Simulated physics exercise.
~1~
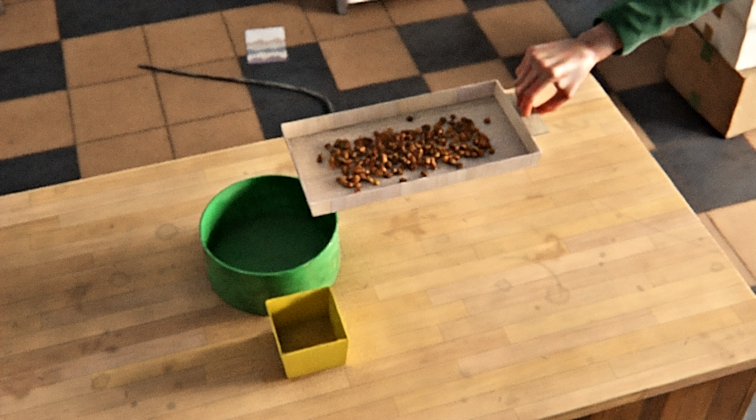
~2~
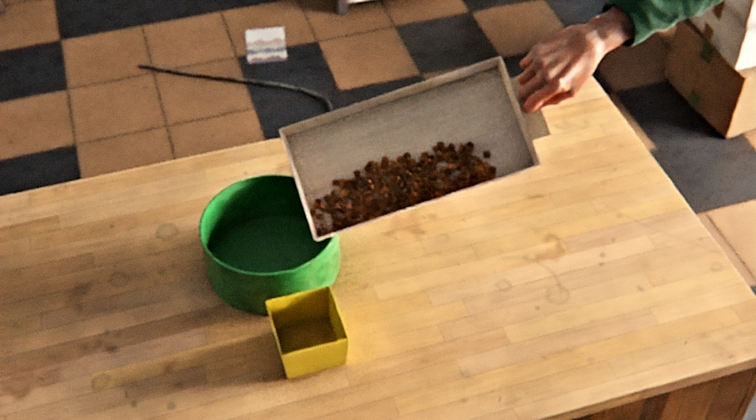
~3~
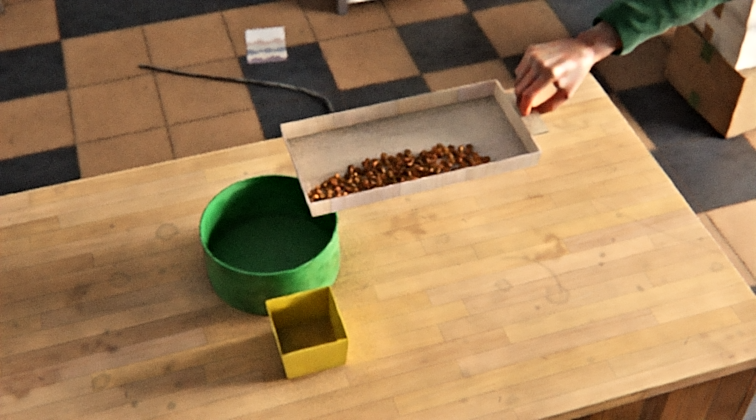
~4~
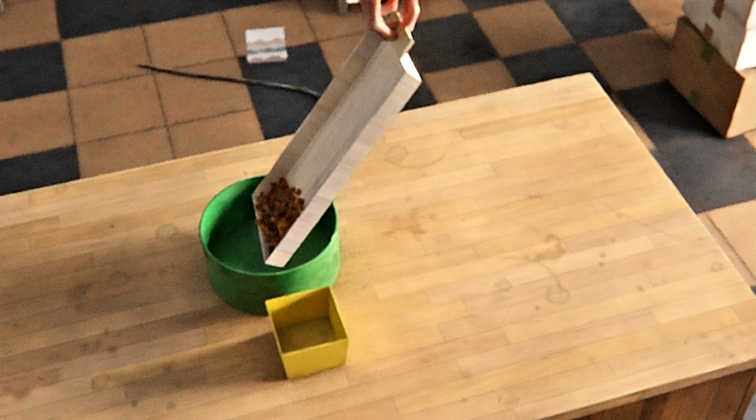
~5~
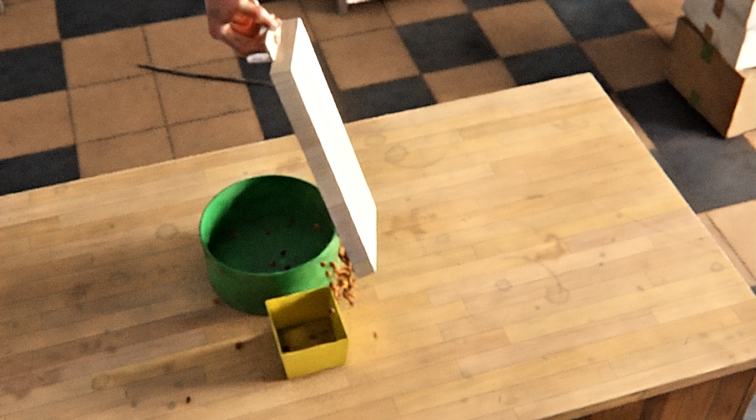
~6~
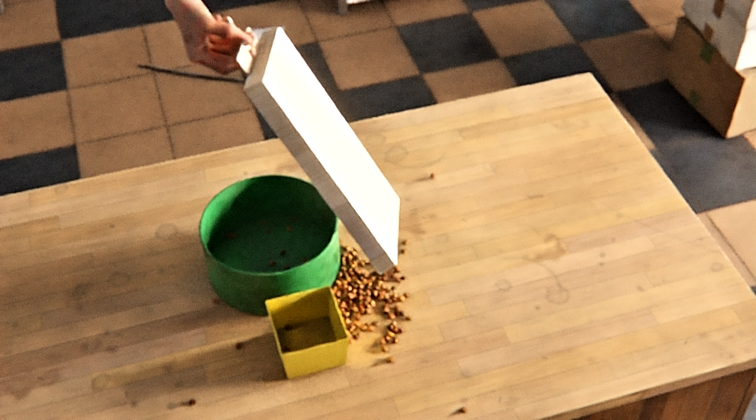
A pale, shallow tray of brown kibble is held by a hand in a green sleeve above a wooden table on a checkered tile floor, seen from above at an angle. Below it stand a round green pot and, in front of that, a small square yellow tin. The tray tips, the kibble slides to its lower side, and the tray comes back level. It then swings left and tips steeply, spilling kibble beside the containers. Most ends up on the tabletop to their right, with only a little inside them, while the hand keeps the tray tipped.
